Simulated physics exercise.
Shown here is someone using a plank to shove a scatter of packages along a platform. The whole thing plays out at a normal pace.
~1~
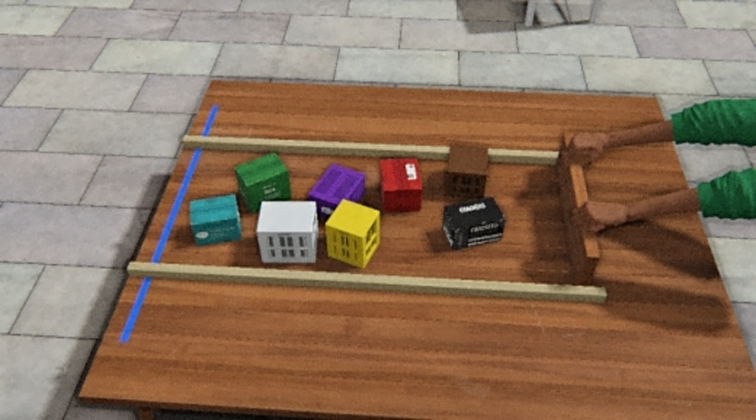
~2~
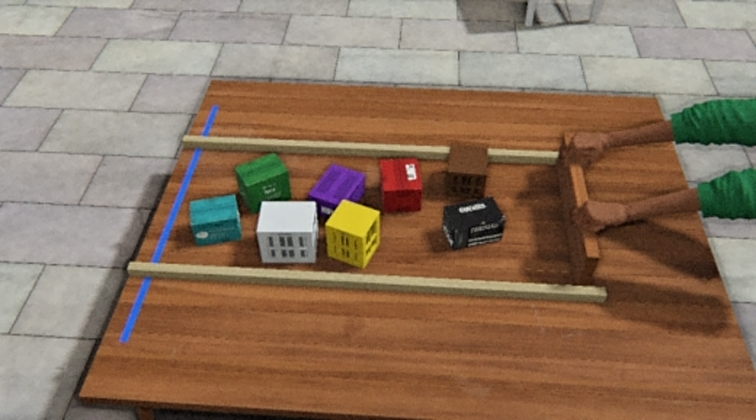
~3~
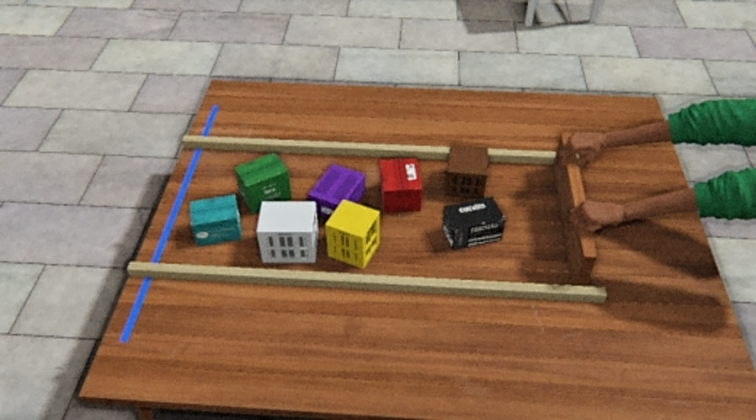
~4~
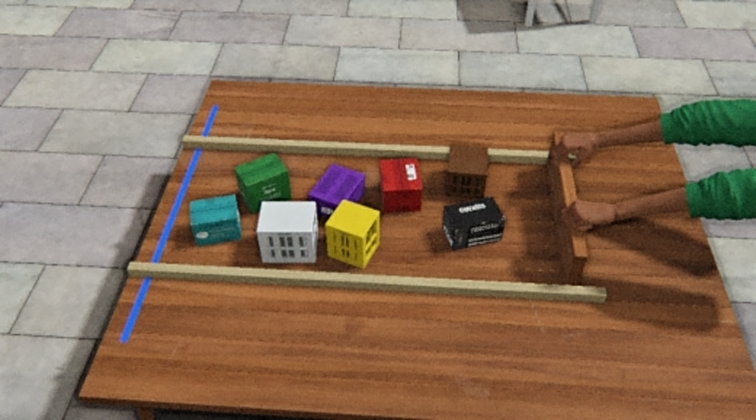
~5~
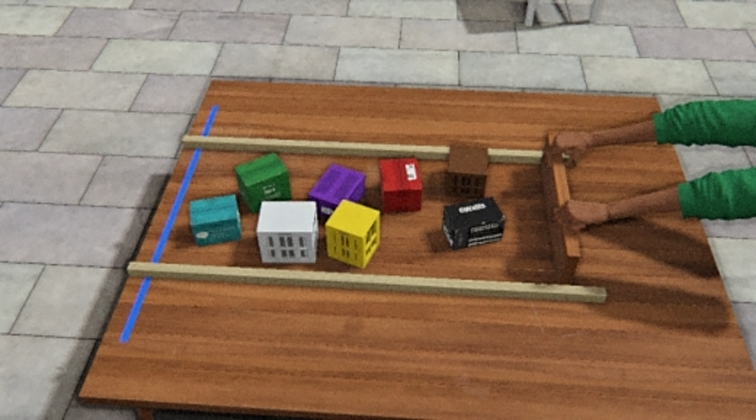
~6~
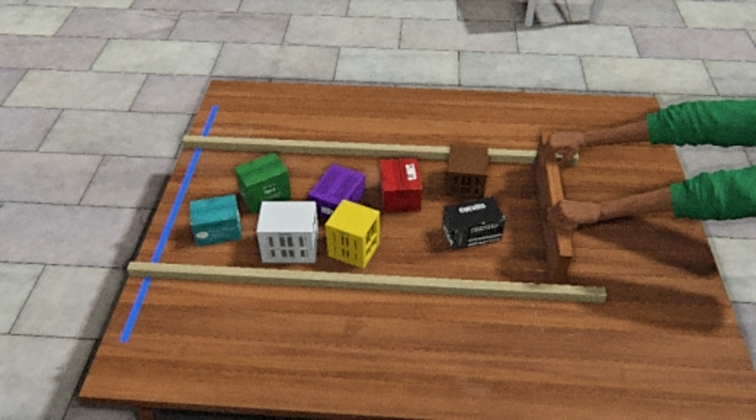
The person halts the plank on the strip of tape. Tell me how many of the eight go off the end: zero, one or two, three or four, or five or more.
My prediction is five or more fallers.
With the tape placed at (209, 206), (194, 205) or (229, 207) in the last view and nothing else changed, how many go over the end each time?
So, reaching the ground: 5, then 5, then 3.
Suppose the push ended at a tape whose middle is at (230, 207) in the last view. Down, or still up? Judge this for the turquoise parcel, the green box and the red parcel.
Looking at each in turn, the turquoise parcel is gone, the green box is gone, and the red parcel is still there.
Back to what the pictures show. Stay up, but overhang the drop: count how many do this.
That adds up to 2.
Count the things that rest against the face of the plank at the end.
Counting them up gives 2.
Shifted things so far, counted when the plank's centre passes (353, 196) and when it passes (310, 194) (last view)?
By then 7, and later 8.
A little later, none off yet; turquoise parcel at rest near (216, 221); green box shifted a little near (254, 184); white crate at rest near (289, 233).
When it is over, the number that fall off is five or more; down, black box, red parcel, purple tote, white crate, green box and turquoise parcel.
